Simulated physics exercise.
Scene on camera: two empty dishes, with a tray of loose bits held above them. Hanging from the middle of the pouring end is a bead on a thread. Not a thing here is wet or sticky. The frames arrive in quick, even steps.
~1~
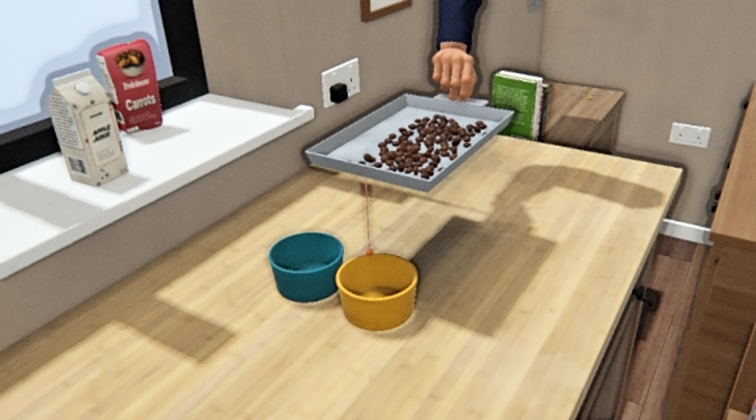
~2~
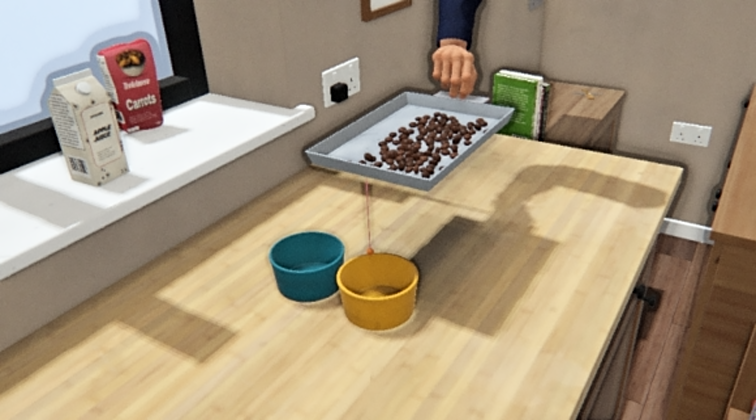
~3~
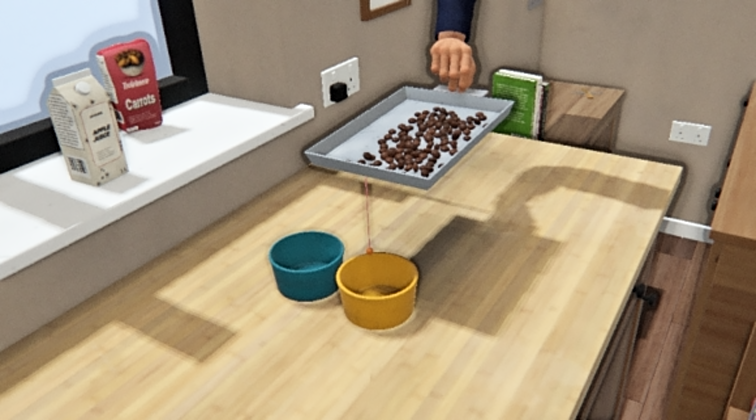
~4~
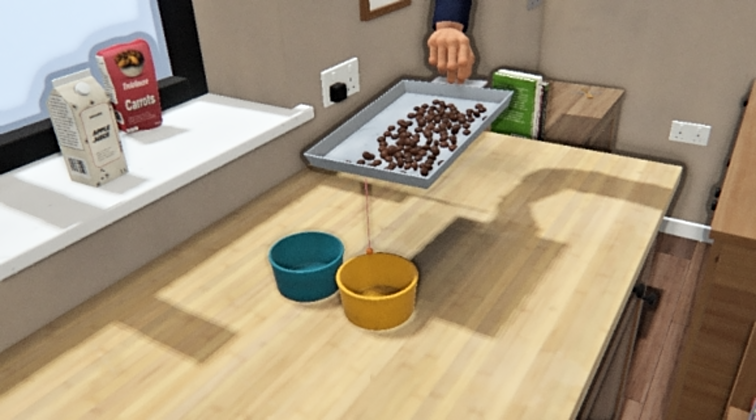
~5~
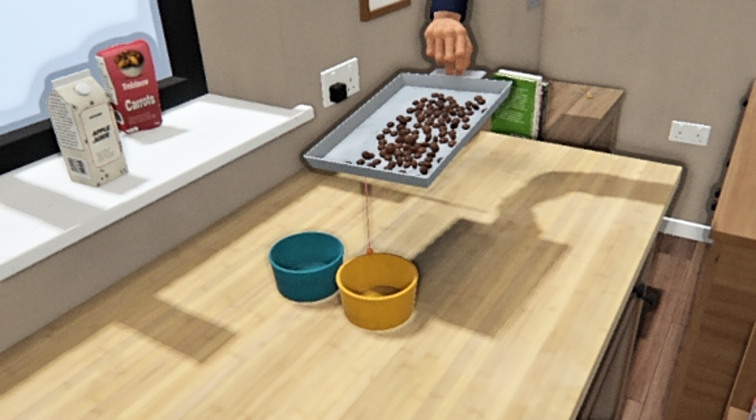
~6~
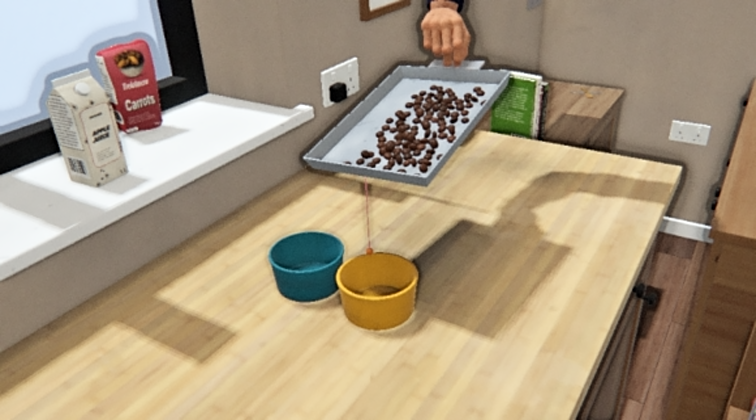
The clip opens on a hand holding a grey tray of small brown chocolate drops above a teal dish and a yellow dish on a wooden counter, a bead hanging on a thread beneath the tray. The hand then rises slightly, tilting the tray a little towards its near left corner.
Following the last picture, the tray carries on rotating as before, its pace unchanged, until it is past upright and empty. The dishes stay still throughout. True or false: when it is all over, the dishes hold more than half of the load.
True.
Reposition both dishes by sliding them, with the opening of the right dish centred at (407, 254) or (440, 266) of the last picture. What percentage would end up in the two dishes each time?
Trial 1 about 10 %, trial 2 about 0 %.
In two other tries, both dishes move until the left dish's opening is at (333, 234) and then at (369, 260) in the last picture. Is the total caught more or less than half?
Placing 1: A minority of it. Placing 2: A minority of it.
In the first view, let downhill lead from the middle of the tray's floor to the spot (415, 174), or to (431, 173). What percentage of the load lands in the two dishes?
In order: About 30, then 20 percent.
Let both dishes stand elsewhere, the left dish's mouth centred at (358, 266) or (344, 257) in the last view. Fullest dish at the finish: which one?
First try: The left-side dish; second try: The left-side dish.
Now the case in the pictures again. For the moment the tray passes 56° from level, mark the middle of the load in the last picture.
The load's middle is around (348, 153).
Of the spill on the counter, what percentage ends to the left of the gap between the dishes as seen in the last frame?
It comes out at roughly 90 percent.
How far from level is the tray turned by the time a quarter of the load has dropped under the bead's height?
At roughly 75°.
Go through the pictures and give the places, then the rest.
The first frame shows corners of the pouring end near (312, 151) and (427, 178), level; middle of the load near (429, 144), flat chocolate drops; left dish near (284, 283); right dish near (356, 310); bead on its thread near (370, 252).
The second frame shows corners of the pouring end near (312, 150) and (428, 177), level; middle of the load near (430, 143).
The third frame shows corners of the pouring end near (311, 151) and (427, 176), tipped barely, lowest at the left corner; middle of the load near (429, 139).
The fourth frame shows corners of the pouring end near (311, 153) and (426, 175), tipped a little, lowest at the left corner; middle of the load near (428, 135).
The fifth frame shows corners of the pouring end near (310, 155) and (425, 174), tipped a little, lowest at the left corner; middle of the load near (427, 131).
The sixth frame shows corners of the pouring end near (310, 156) and (424, 173), tipped a little, lowest at the left corner; middle of the load near (426, 126); left dish near (285, 282); right dish near (356, 309).
Shortly afterwards, tray tipped steeply; all but a few on the tray; only a few in the air.
Next, tray tipped right over; near half on the tray; only a few in the right dish; near a third in the left dish; a little outside both; a little in the air.
Some moments later, tray tipped past a quarter turn; a little in the right dish; near two thirds in the left dish; near a quarter outside both.
In the end, tray tipped past a quarter turn; a little in the right dish; near two thirds in the left dish; near a quarter outside both.
